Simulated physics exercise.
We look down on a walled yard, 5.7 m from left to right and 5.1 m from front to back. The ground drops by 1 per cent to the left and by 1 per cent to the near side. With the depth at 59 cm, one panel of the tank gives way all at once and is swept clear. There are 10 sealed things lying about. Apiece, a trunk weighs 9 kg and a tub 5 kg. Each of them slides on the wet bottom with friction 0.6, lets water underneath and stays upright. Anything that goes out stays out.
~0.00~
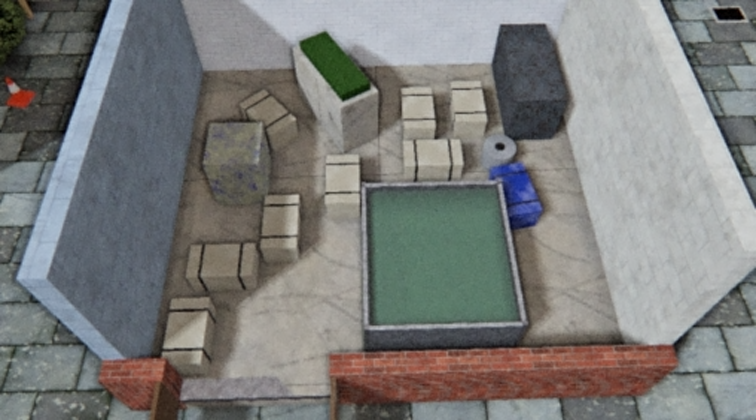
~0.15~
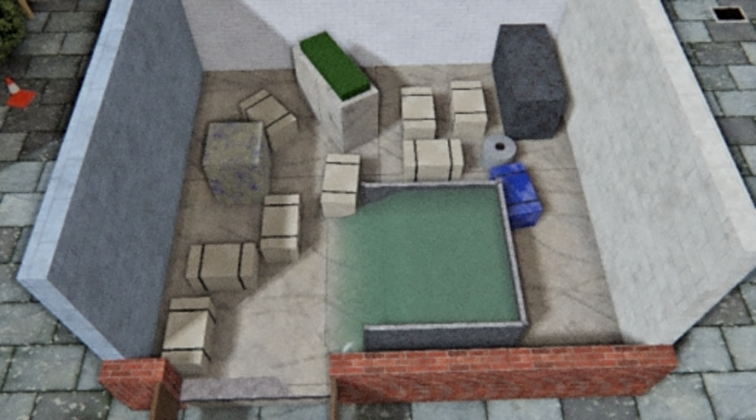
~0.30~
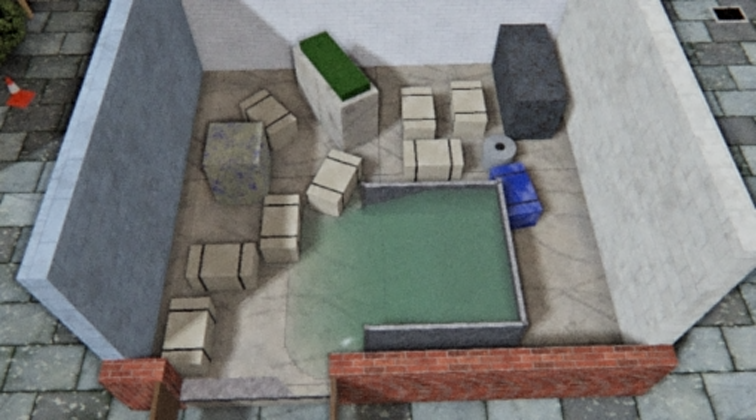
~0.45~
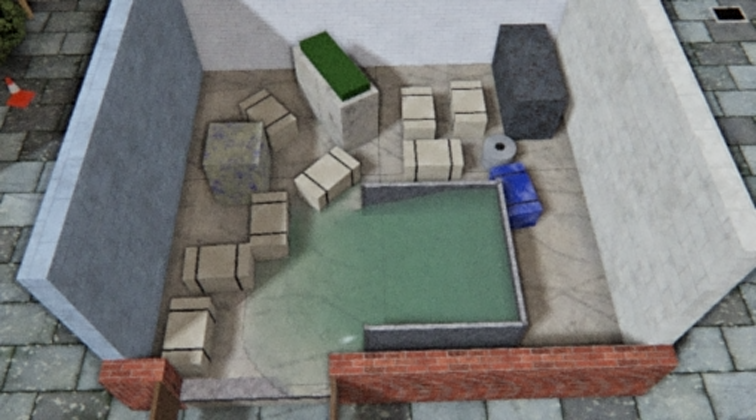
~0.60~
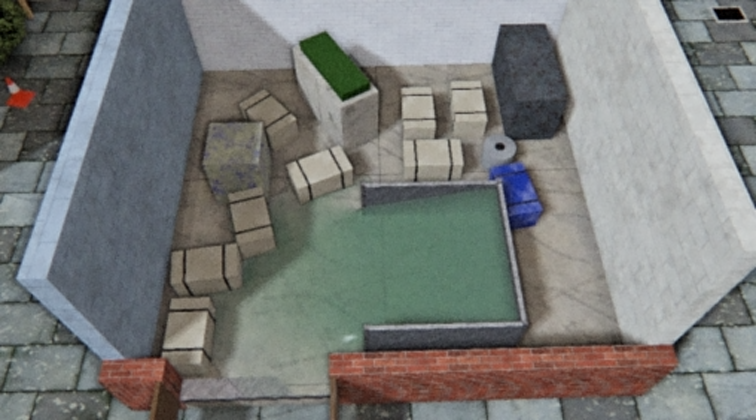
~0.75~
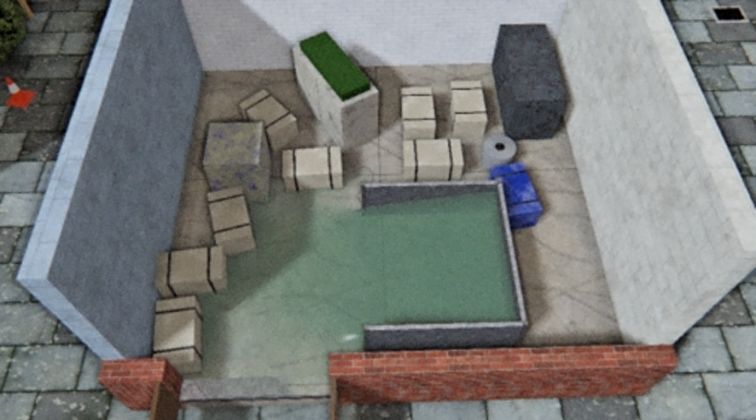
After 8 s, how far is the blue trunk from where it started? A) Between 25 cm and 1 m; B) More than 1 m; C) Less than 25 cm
(C) Less than 25 cm.
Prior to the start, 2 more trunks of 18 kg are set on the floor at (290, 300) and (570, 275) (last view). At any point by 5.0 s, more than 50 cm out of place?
So it goes across the line, then behind the line.
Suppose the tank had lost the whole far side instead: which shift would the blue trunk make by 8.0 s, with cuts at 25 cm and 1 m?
Had it gone that way, the blue trunk would be borne far.
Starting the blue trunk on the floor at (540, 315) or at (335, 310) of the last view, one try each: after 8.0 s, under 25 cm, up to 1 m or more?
In that order: It hardly budges; it goes a long way.
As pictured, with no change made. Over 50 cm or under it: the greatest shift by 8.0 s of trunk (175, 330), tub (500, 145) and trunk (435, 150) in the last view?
Item by item, they came out above the mark, below the mark and below the mark.
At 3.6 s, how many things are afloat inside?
It comes to 5.
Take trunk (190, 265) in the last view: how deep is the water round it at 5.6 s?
I'd say some 8 cm.
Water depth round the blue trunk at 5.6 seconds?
I'd say around 0 cm.
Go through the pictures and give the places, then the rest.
The blue trunk at (516, 188), on the bottom; 3.3 m2 under water; 0 of 10 have shifted, in the first frame.
The blue trunk at (516, 188), on the bottom; 4.3 m2 under water; 0 of 10 have shifted, in the second frame.
The blue trunk at (516, 188), on the bottom; 5.4 m2 under water; 1 of 10 have shifted, in the third frame.
The blue trunk at (516, 188), on the bottom; water covers 6.7 m2; 2 of 10 have shifted, in the fourth frame.
The blue trunk at (516, 188), on the bottom; water covers 8.1 m2; 3 of 10 have shifted, in the fifth frame.
The blue trunk at (516, 188), on the bottom; water covers 9.3 m2; 4 of 10 have shifted, in the sixth frame.
After 1.6 s the blue trunk is near (516, 188), 0.0 m from its start, aground; 0 of 10 are out; 3 afloat.
After 3.6 s the blue trunk is near (516, 188), 0.0 m from its start, aground; 0 of 10 are out; 5 afloat.
After 5.6 s the blue trunk is near (516, 188), 0.0 m from its start, aground; 1 of 10 are out; 5 afloat.
After 8.0 s the blue trunk is near (517, 188), 0.0 m from its start, aground; 1 of 10 are out; 7 afloat.
